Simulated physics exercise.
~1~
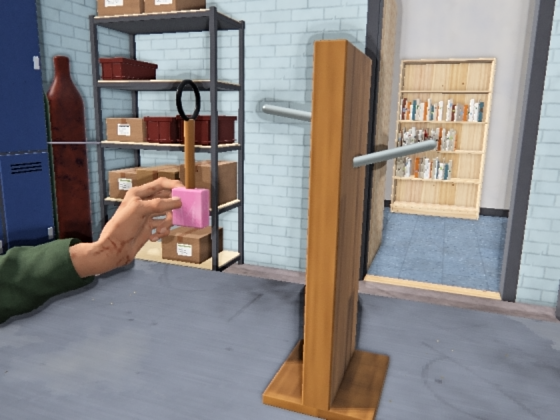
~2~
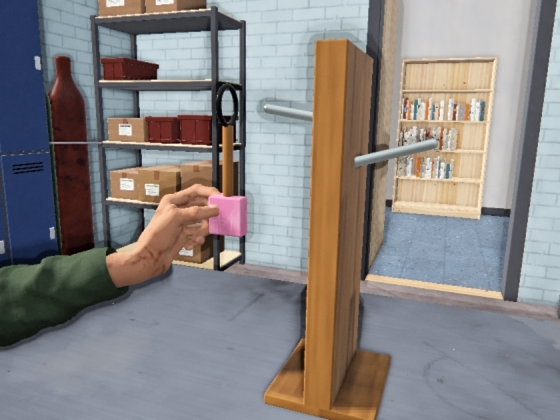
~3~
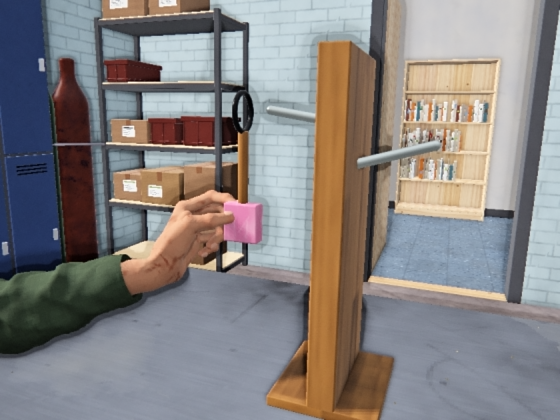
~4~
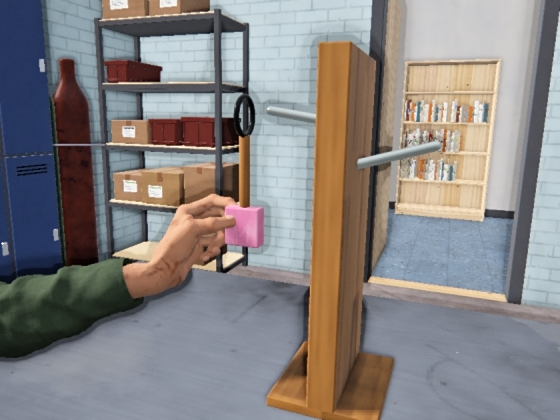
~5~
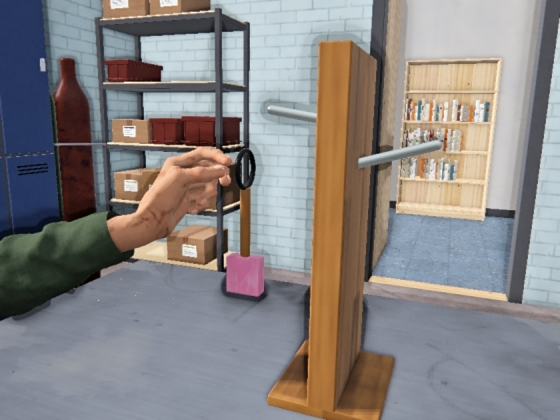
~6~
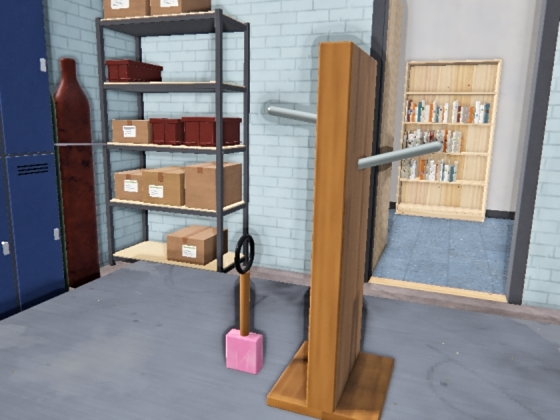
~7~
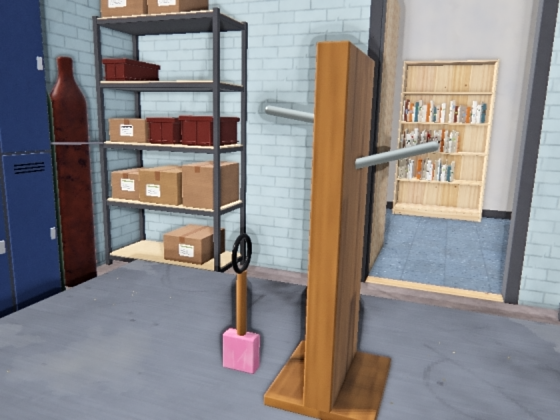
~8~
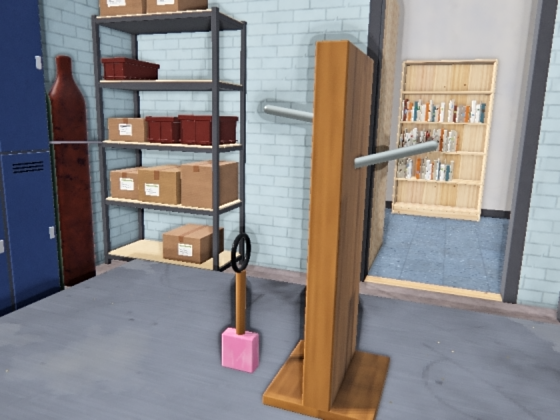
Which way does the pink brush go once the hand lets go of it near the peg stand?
It moves down, dropping to the grey surface beside the wooden stand.
